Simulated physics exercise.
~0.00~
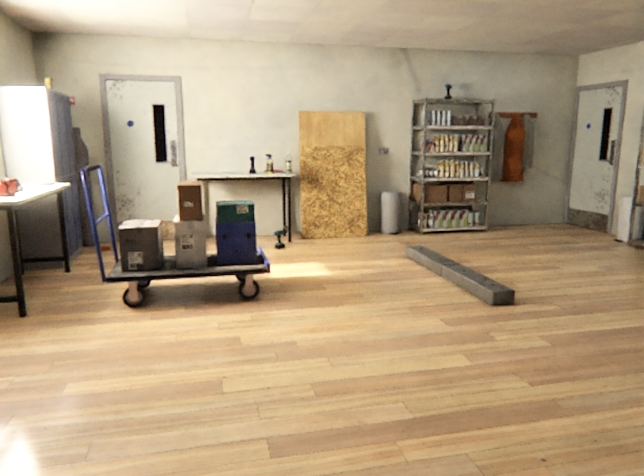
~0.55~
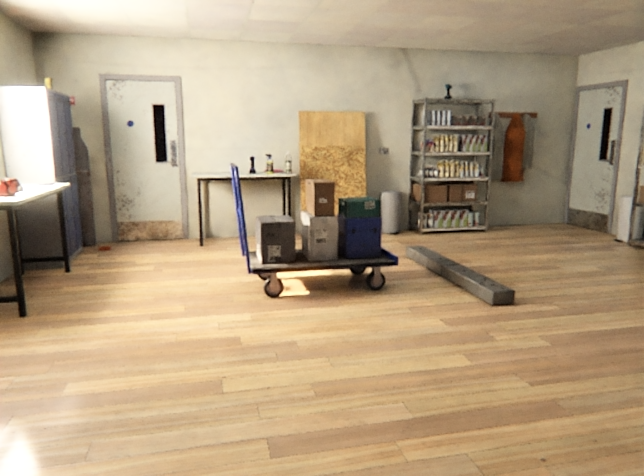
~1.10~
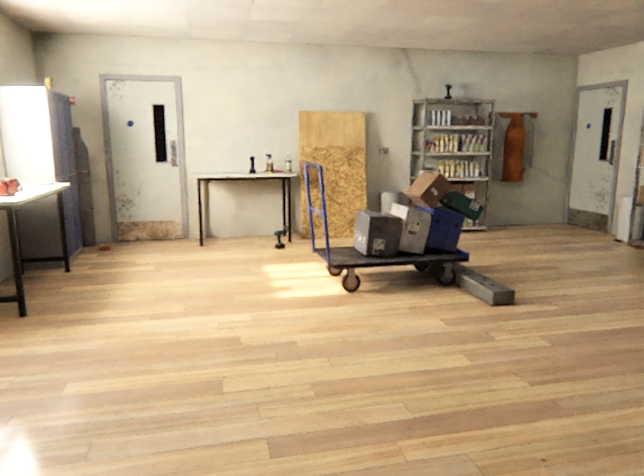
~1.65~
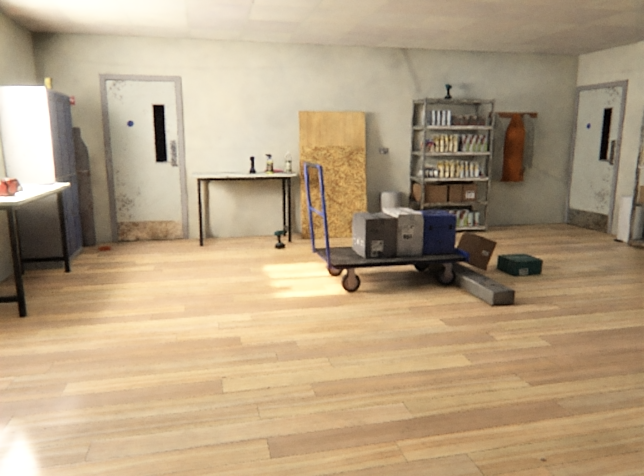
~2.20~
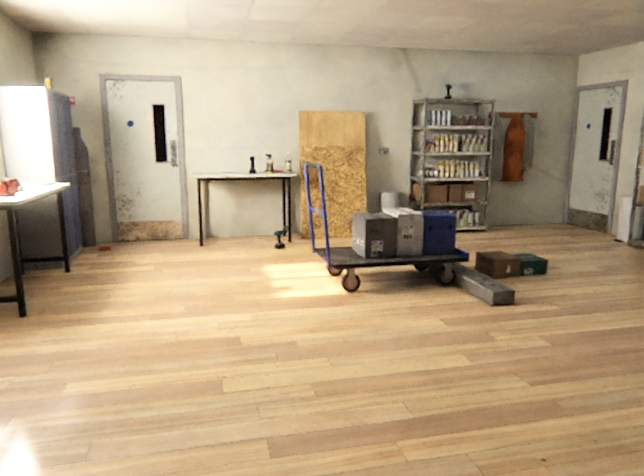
Stock cart rolling right and halting at a grey kerb, upper brown and green boxes tumbling off, three boxes staying aboard.
